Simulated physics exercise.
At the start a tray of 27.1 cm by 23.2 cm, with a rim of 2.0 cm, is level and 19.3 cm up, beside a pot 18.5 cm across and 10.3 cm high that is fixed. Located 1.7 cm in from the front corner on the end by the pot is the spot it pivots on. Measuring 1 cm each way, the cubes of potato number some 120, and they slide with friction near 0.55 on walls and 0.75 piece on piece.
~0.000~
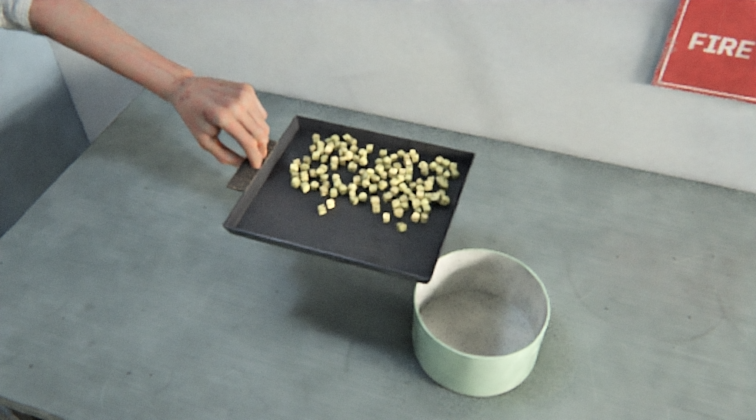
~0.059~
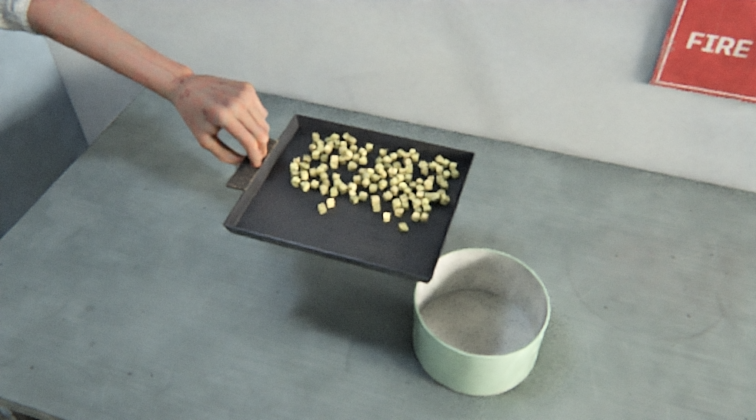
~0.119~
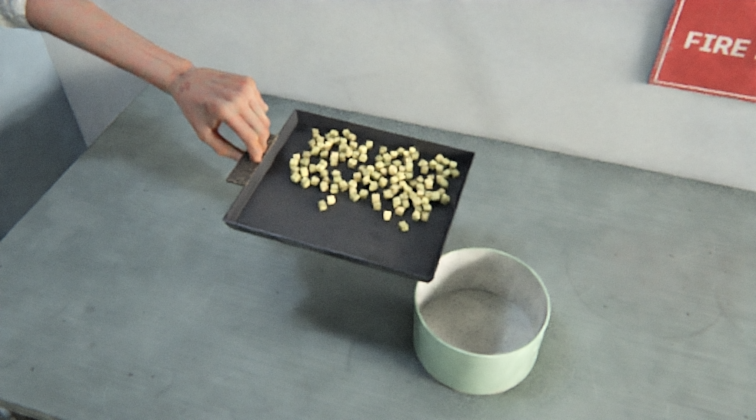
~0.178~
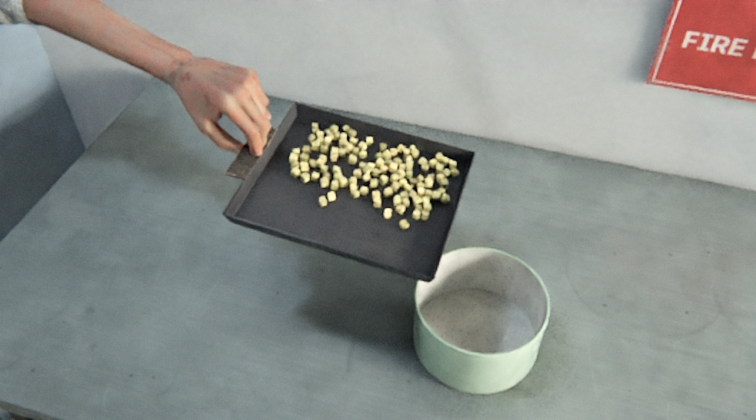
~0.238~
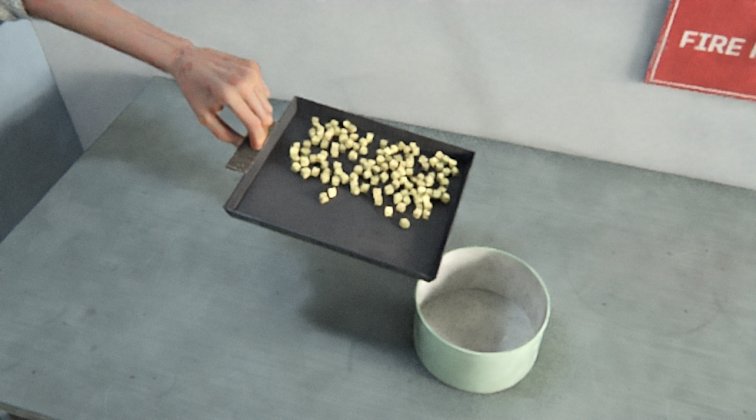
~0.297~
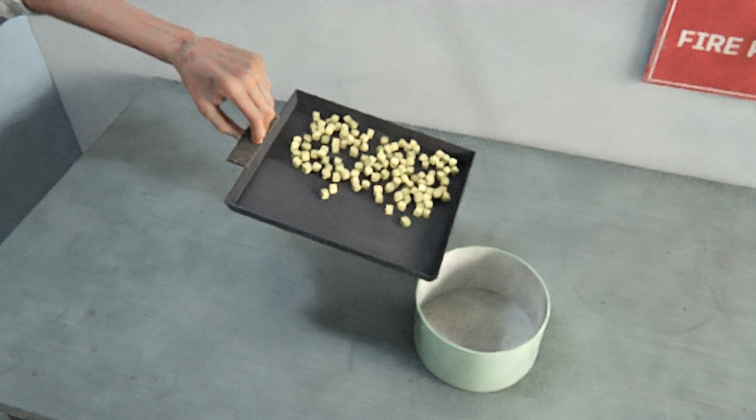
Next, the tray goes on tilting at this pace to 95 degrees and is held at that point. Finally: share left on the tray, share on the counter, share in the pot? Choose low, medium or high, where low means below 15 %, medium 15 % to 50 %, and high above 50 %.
Shares - tray: Low, counter: Medium, pot: High.
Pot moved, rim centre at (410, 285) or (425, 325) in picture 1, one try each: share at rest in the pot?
Roughly 10 per cent, then 20 per cent.
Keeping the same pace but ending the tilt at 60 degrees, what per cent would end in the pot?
I'd put it at close to 15 per cent.
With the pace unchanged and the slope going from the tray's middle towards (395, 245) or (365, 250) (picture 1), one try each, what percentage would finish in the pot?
Approximately 40 percent, then 0 percent.
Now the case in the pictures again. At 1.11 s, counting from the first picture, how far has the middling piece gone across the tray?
Roughly 8 cm.
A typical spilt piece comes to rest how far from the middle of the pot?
About 16 centimetres.
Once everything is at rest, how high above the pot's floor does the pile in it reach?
Some 1.5 cm up.
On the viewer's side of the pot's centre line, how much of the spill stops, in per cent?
Near 0 in a hundred.
Then, at 1.11 s, tilt 50 degrees; the tray holds 100 %, the pot 0 %.
Then, at 1.66 s, tilt 76 degrees; the tray holds 85 %, the pot 10 %.
After 2.26 s, tilt 95 degrees; the tray holds 5 %, the pot 60 %.
By 3.4 s all is still; tray 0 %, counter 30 %, pot 70 %.
